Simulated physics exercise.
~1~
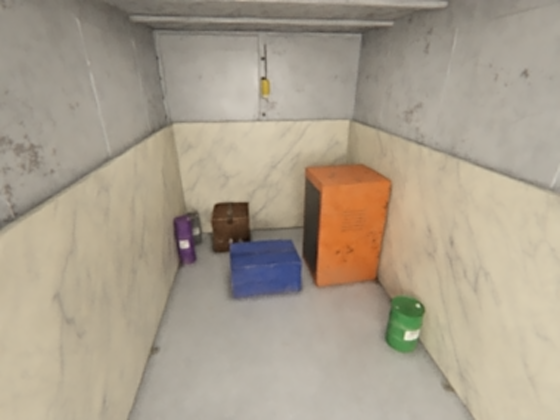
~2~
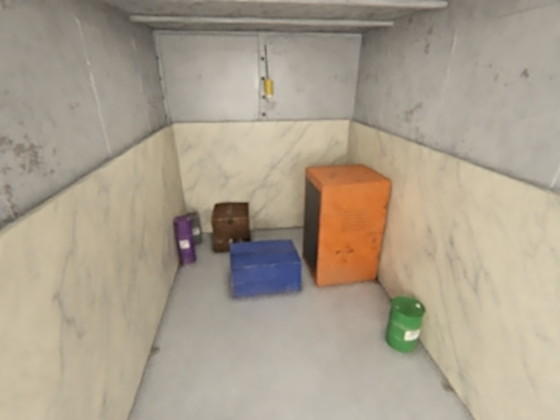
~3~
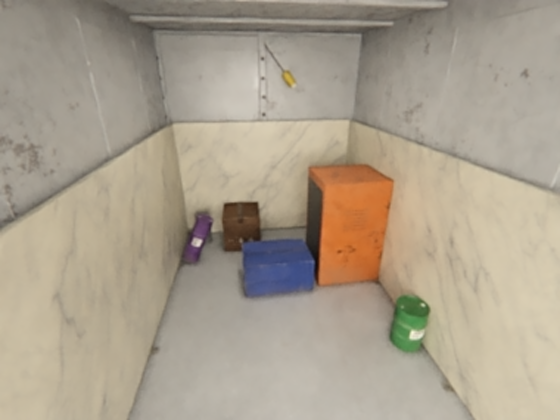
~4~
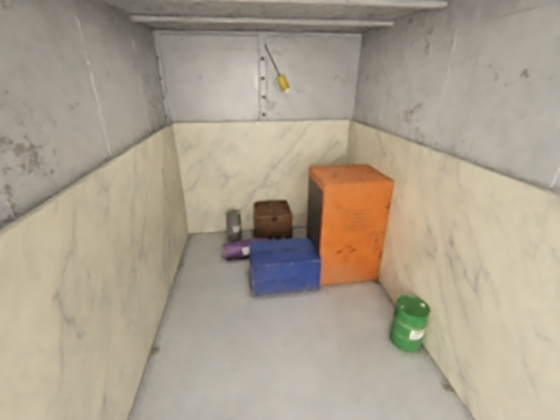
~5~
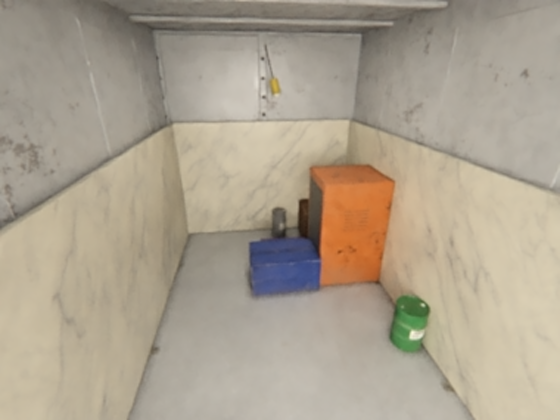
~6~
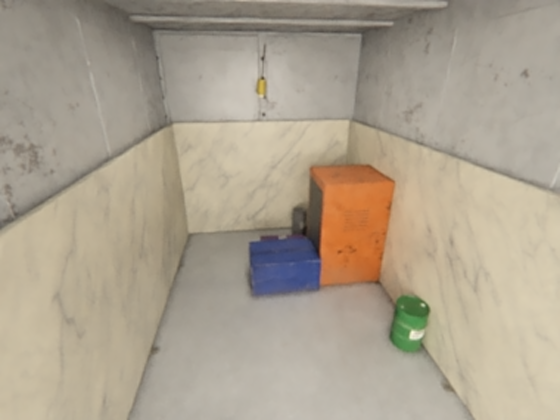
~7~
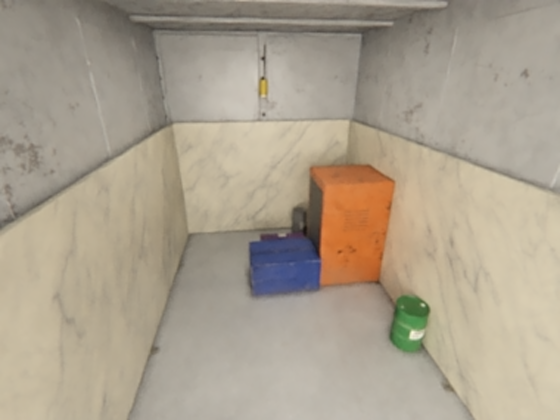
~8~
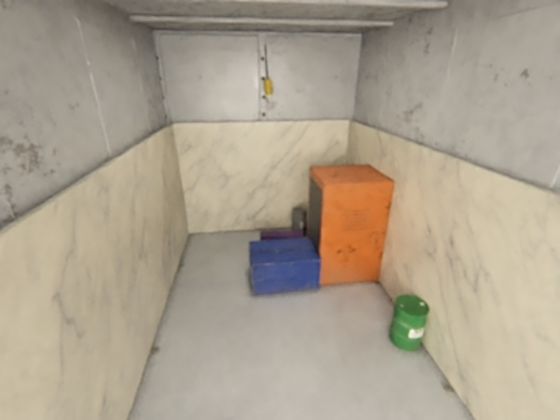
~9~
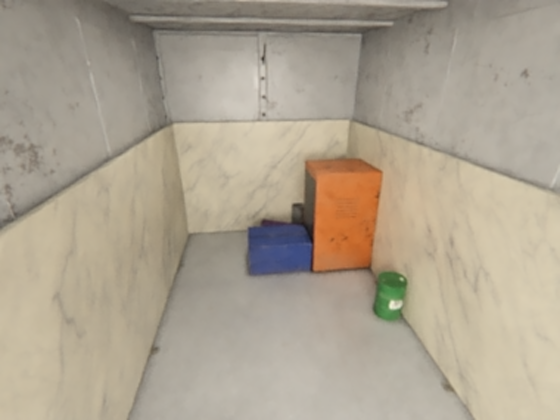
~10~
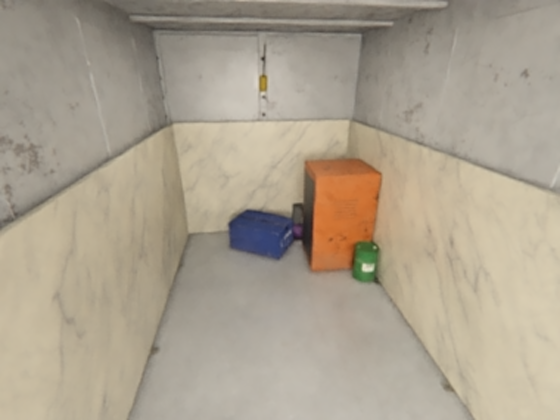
The video shows a van's load bay where a purple canister topples as it, a grey canister and a brown box slide right behind a blue box and orange appliance; later the load shifts toward the front wall, leaving the green canister upright beside the appliance.
